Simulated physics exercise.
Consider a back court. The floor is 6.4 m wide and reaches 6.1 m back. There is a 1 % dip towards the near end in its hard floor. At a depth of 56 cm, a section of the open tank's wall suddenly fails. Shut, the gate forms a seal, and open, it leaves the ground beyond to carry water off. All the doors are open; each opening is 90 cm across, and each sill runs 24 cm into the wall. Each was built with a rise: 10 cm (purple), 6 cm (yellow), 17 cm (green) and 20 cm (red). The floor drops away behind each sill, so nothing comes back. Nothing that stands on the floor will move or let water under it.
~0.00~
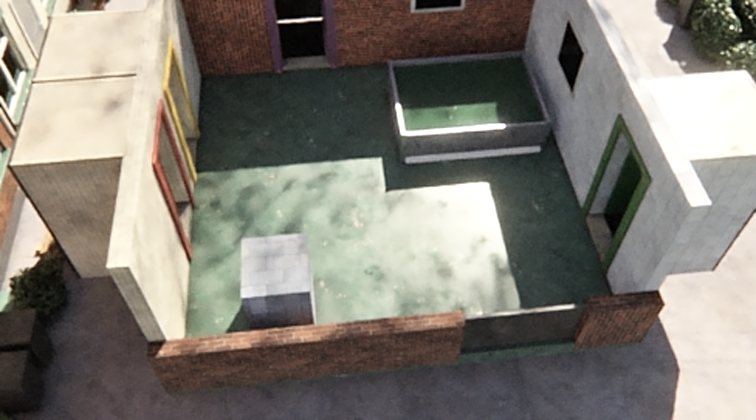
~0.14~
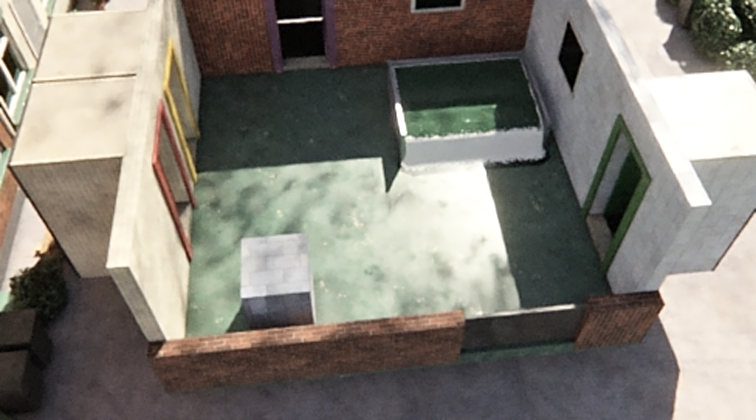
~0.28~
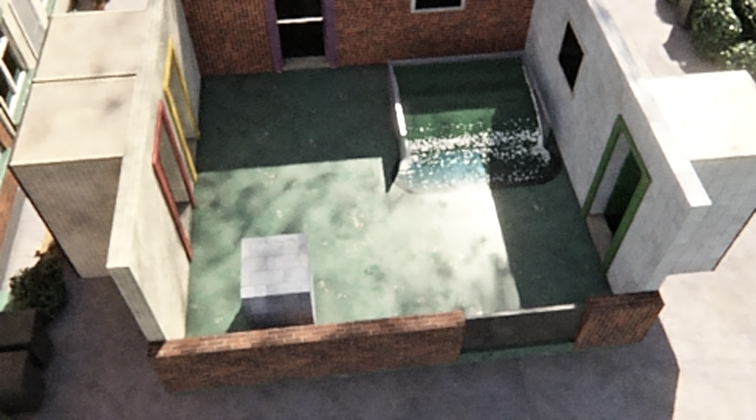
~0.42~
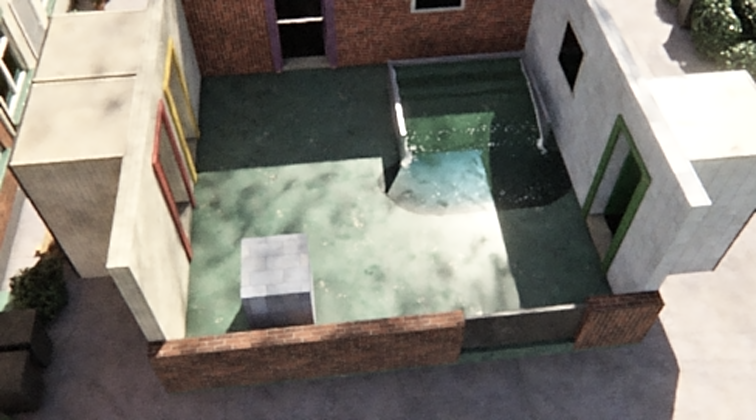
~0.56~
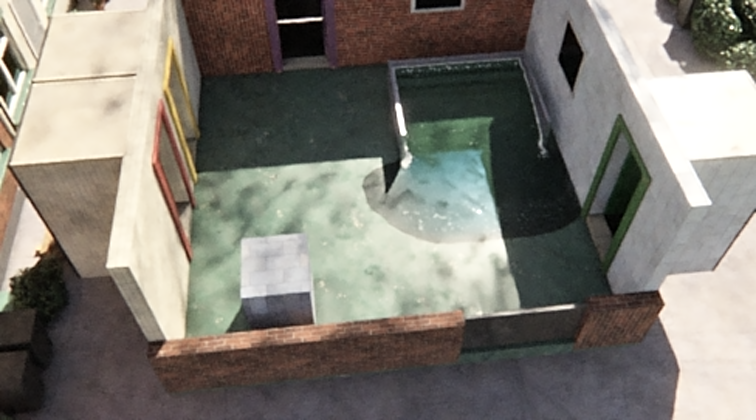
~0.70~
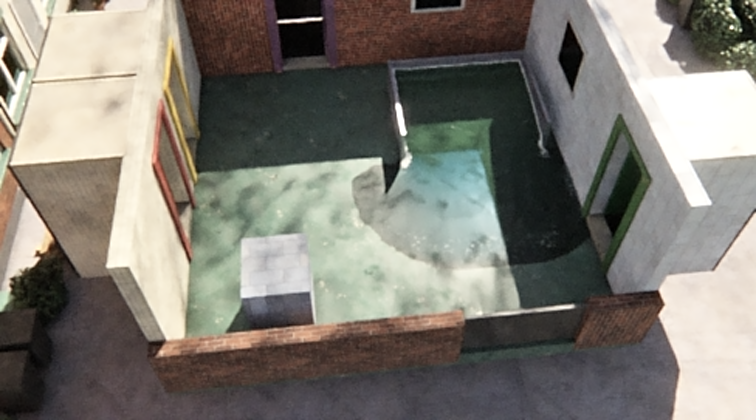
In a walled courtyard, an open tank's front gives way and water spreads across the green floor.
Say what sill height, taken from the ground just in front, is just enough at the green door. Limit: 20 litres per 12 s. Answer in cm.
I would put it at 16 cm.
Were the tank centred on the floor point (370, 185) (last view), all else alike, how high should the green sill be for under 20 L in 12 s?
At least some 15 centimetres tall.
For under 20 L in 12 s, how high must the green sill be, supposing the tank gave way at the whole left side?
Required height: Approx. 7.0 cm.
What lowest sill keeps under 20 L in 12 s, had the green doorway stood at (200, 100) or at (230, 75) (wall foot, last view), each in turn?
9.5 and 12.0 cm.
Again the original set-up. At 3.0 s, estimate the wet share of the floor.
The wet part is about 45 per cent.
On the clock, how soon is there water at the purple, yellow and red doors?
Arrives: Purple 6.5 s / yellow 5.0 s / red 4.0 s.
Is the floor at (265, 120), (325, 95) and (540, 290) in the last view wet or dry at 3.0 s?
In order: Untouched, untouched, soaked.
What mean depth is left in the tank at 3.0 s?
Roughly 11 cm on average.
After 1.4 s water covers 40 % of the floor, deepest (32 cm) near (510, 334); 12 cm at the green door, 0 litres in over its 17 cm sill.
After 3.0 s water covers 45 % of the floor, deepest (32 cm) near (618, 322); 17 cm at the green door, 1 litre in over its 17 cm sill.
After 12.0 s water covers 100 % of the floor, deepest (15 cm) near (521, 57); 6 cm at the green door, 15 litres in over its 17 cm sill.
At the green door as built, the water arrived by 0.8 s and peaked near 22 cm at 3.4 s.
Run again over the same 12 s with other heights there, 37 litres in over 13 cm, 13 litres over 17.5 cm. The limit of 20 litres is kept from about 16 cm up.
